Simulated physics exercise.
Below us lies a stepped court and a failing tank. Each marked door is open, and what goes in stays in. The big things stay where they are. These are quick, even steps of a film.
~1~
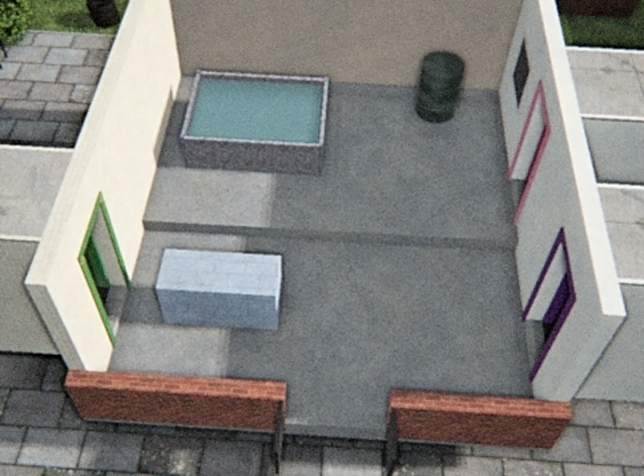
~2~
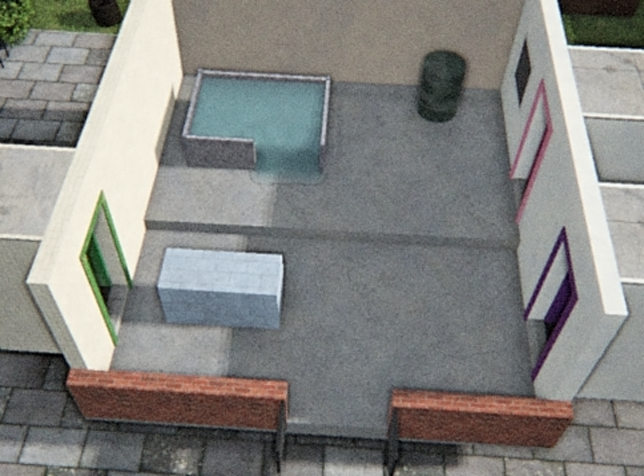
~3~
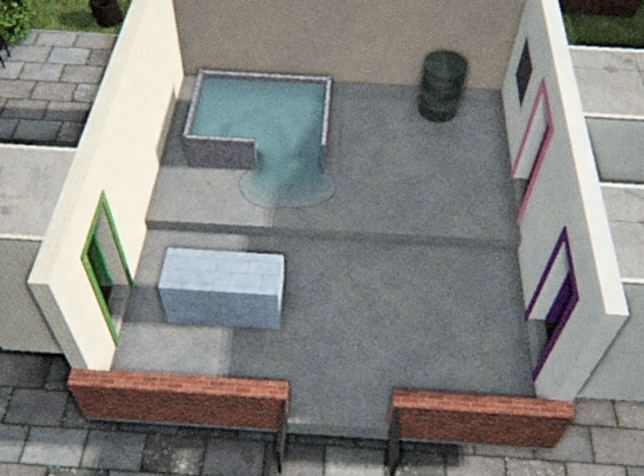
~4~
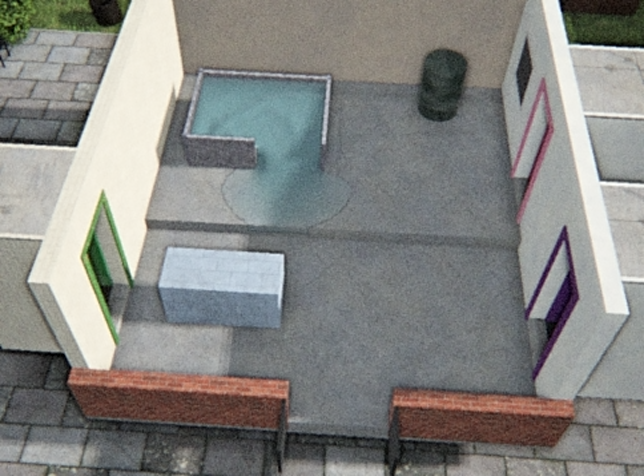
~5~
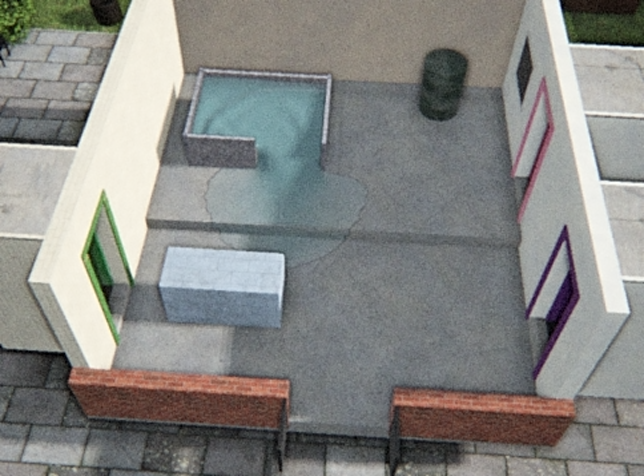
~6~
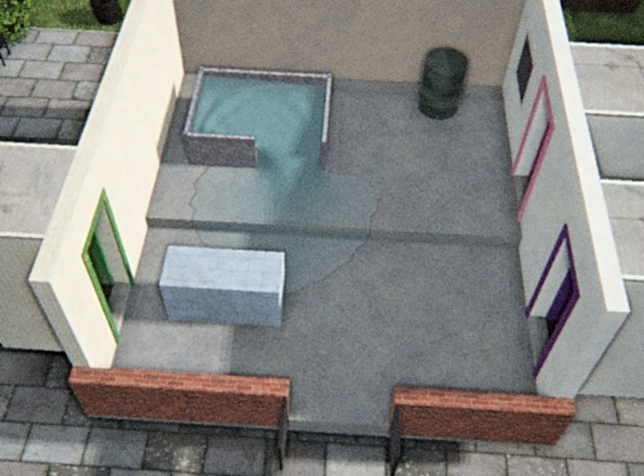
The footage shows a walled, stepped court where still water in a raised tank begins pouring through a gap in its front wall, spreading over the upper floor, then crossing the step onto the lower level beside a pale block.
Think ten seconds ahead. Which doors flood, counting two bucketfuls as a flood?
The pink door holds within the limit; the green door holds within the limit; the purple door holds within the limit.
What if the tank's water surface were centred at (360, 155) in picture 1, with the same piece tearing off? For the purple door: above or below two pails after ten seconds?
The purple door goes over.
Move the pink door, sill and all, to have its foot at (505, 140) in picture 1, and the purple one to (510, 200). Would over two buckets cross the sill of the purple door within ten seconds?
One by one: The purple door holds.
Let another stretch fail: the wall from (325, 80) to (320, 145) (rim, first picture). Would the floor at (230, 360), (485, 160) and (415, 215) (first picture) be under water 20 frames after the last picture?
One after the other: Free of water, awash, flooded.
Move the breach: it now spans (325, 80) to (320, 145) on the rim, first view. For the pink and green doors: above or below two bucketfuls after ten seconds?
In short: Pink takes more; green takes less.
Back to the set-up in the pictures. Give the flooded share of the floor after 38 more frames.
Some 55 per cent.
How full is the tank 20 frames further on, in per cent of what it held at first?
I make it 38 per cent.
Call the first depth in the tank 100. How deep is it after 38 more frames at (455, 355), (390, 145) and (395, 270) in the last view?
About 10, 0 and 8 per cent.
A moment on, water covers 25 % of the floor; the pink door not reached, the green door not reached, the purple door not reached.
Next, water covers 45 % of the floor; the pink door not reached, the green door wet at the sill, nothing in, the purple door not reached.
Then, water covers 55 % of the floor; the pink door not reached, the green door wet at the sill, nothing in, the purple door wet at the sill, nothing in.
Later, water covers 55 % of the floor; the pink door not reached, the green door wet at the sill, nothing in, the purple door under two buckets in.
In the end, water covers 55 % of the floor; the pink door not reached, the green door wet at the sill, nothing in, the purple door under two buckets in.
